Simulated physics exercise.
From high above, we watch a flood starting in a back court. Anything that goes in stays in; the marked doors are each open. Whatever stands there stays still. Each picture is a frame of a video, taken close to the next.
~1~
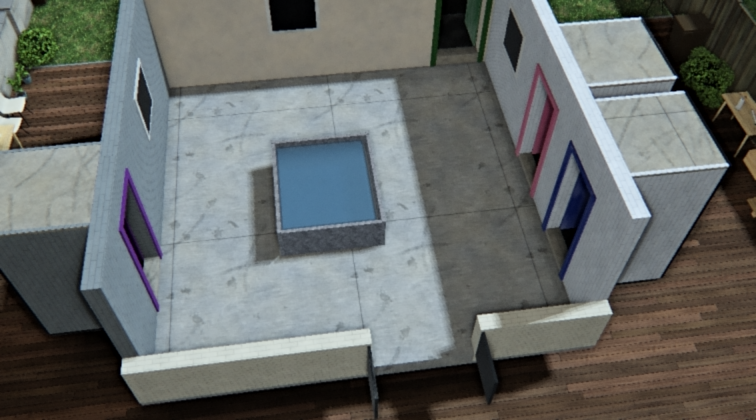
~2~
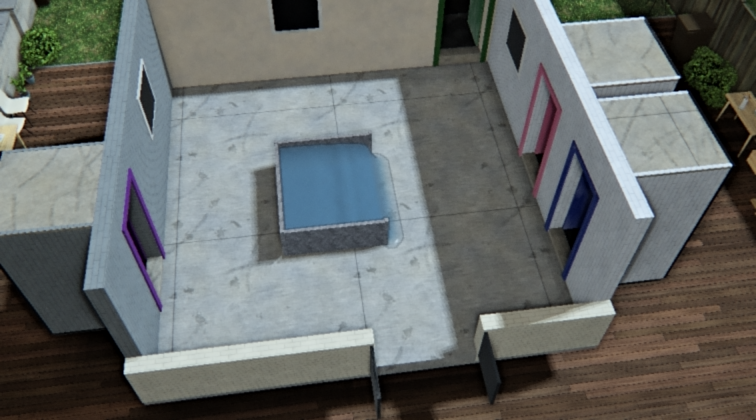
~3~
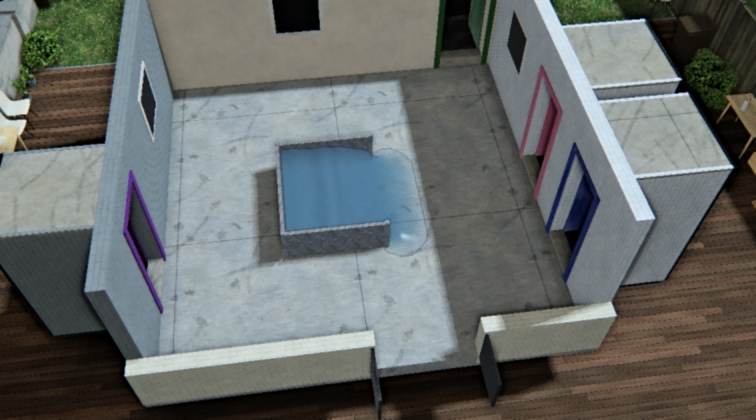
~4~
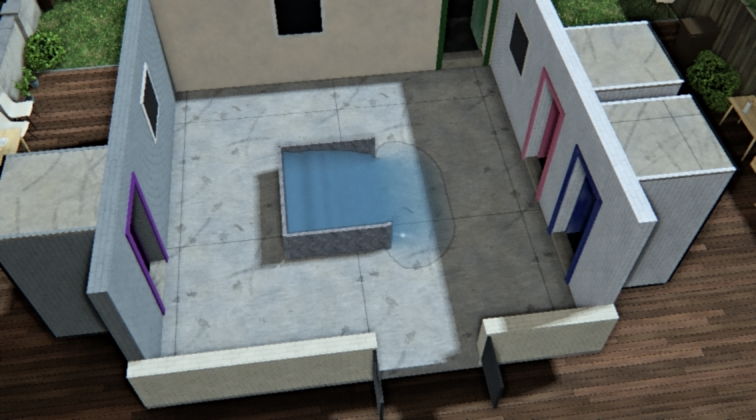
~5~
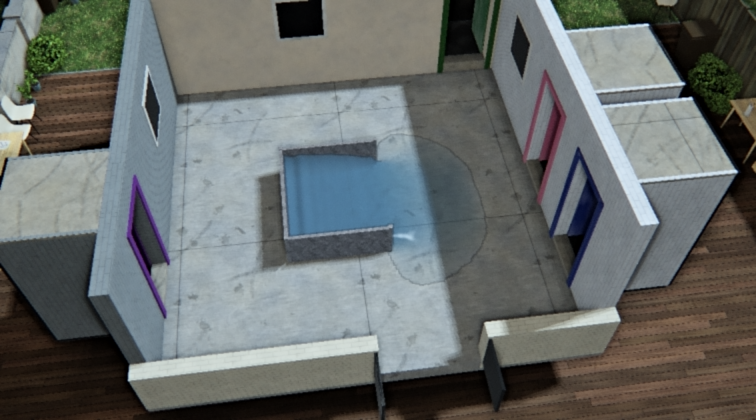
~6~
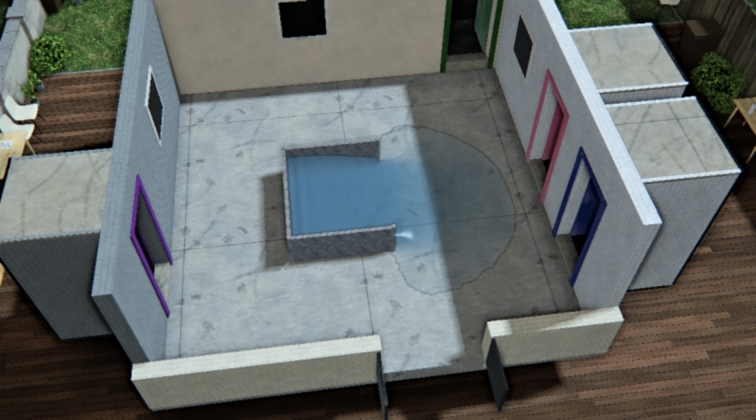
A walled court with a tank of blue water sat still at first, then the tank's right side opened and water poured out, spreading in a widening, rounded sheet across the grey floor toward the right.
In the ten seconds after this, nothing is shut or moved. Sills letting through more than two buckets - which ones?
Sill by sill: Green door: Not more than two; purple door: Not more than two; pink door: More than two; blue door: More than two.
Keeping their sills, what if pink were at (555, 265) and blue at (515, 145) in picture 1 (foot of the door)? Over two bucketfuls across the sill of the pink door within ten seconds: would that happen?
Result for pink: It ends up above.
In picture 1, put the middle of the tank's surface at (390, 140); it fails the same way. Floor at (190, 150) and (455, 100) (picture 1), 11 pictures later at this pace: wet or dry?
Point 1: Not wet; point 2: Soaked through.
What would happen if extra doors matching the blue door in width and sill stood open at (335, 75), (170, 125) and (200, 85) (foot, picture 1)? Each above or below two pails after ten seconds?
Same order as asked - stays within the limit, stays within the limit and stays within the limit.
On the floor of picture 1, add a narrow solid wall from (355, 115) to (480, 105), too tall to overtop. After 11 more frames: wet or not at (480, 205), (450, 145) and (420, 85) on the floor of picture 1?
Log, spots one to three: Swamped; swamped; spared.
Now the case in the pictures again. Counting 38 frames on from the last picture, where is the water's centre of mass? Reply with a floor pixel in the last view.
Close to (433, 204), I reckon.
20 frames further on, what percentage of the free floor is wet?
Roughly 40 %.
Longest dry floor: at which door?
The purple-painted one.
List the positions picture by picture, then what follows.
The first picture shows still water in the open tank at (326, 183).
In the second picture, water pours out at (376, 192) and has run to (395, 243).
In the third picture, water pours out at (377, 195) and has run to (414, 248).
In the fourth picture, the front is at (432, 257), out from the gap at (379, 197).
In the fifth picture, the front is at (480, 235), out from the gap at (380, 200).
In the sixth picture, the front is at (510, 223), out from the gap at (383, 200).
A moment on, water covers 30 % of the floor; the green door not reached, the purple door not reached, the pink door over two buckets in, the blue door under two buckets in.
Next, water covers 35 % of the floor; the green door not reached, the purple door not reached, the pink door far over two buckets in, the blue door over two buckets in.
Then, water covers 40 % of the floor; the green door wet at the sill, nothing in, the purple door not reached, the pink door far over two buckets in, the blue door over two buckets in.
Later, water covers 75 % of the floor; the green door wet at the sill, nothing in, the purple door not reached, the pink door far over two buckets in, the blue door over two buckets in.
In the end, water covers 95 % of the floor; the green door wet at the sill, nothing in, the purple door wet at the sill, nothing in, the pink door far over two buckets in, the blue door over two buckets in.
